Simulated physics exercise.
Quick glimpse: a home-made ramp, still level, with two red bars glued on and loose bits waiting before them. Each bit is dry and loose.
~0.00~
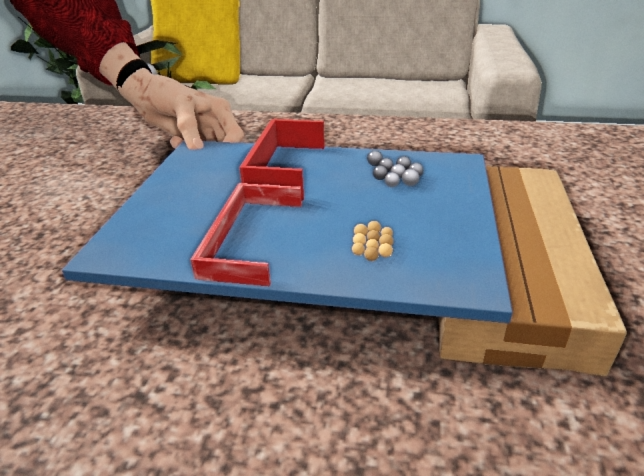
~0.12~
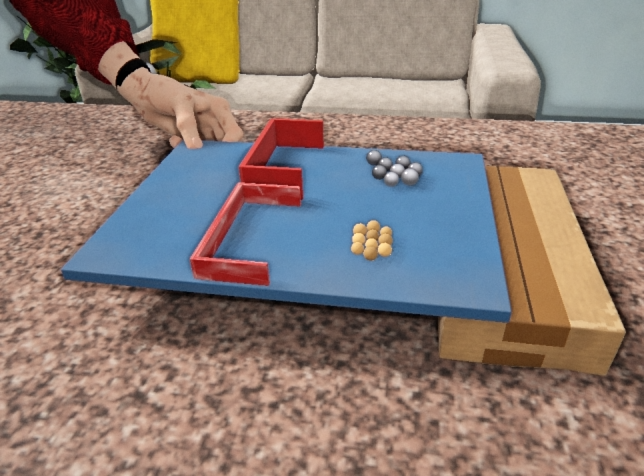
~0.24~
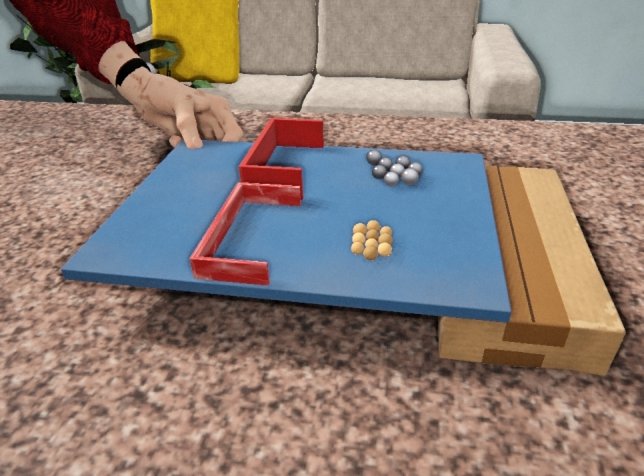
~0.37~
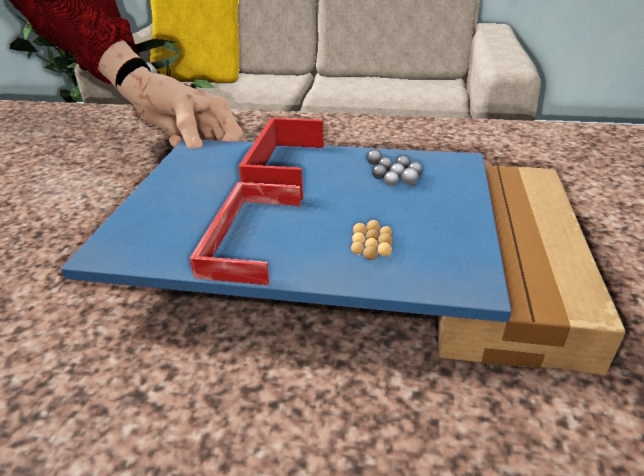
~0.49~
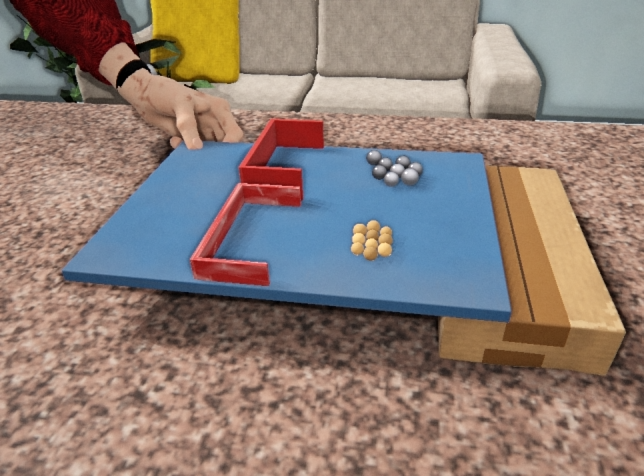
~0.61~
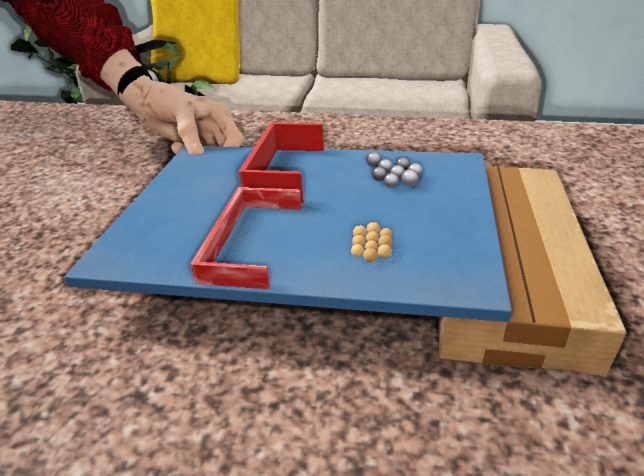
On a speckled stone-like surface in a living room, seen from slightly above with a pale sofa and yellow cushion behind, a blue board rests at its right on a wooden block. Tan beads sit near, silvery balls farther back, and two red open-sided barriers stand to their left. A red-sleeved hand at the far left barely lowers the board's left side, while the beads, balls and view stay still.
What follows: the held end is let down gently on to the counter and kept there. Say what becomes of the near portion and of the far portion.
So, the near portion gets no further than its bar, and the Far portion? It gets no further than its bar.
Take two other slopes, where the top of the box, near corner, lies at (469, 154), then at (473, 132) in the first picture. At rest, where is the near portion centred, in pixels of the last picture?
(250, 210) and (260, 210).
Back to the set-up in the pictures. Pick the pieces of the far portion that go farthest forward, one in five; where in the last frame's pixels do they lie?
It comes to rest around (268, 196) in the last picture.
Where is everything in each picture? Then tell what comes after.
The first picture shows held end of the board near (80, 269), level; box near (508, 249), low, a small part of the board's length; near portion near (373, 236), a few round wooden beads; far portion near (398, 172), a few steel balls; near bar near (222, 227), taller than the pieces; far bar near (261, 155), taller than the pieces.
The second picture shows held end of the board near (79, 269), level; far portion near (397, 171).
The third picture shows held end of the board near (79, 268), level; near portion near (373, 236).
The fourth picture shows held end of the board near (79, 268), level; far portion near (397, 171).
The fifth picture shows held end of the board near (80, 270), level; near portion near (373, 236).
The sixth picture shows held end of the board near (82, 276), down by 1°; box near (508, 249); near portion near (373, 238), not moving; far portion near (397, 172), not moving; near bar near (222, 231); far bar near (260, 159).
After 0.80 s, board sloping at 5°; near portion where it was; far portion where it was.
After 1.04 s, board sloping at 9°; near portion on its way down; far portion on its way down.
After 1.31 s, board resting at 9°; near portion has reached its bar; far portion has reached its bar.
In the end (2.1 s), board resting at 9°; near portion gathered behind its bar; far portion gathered behind its bar.
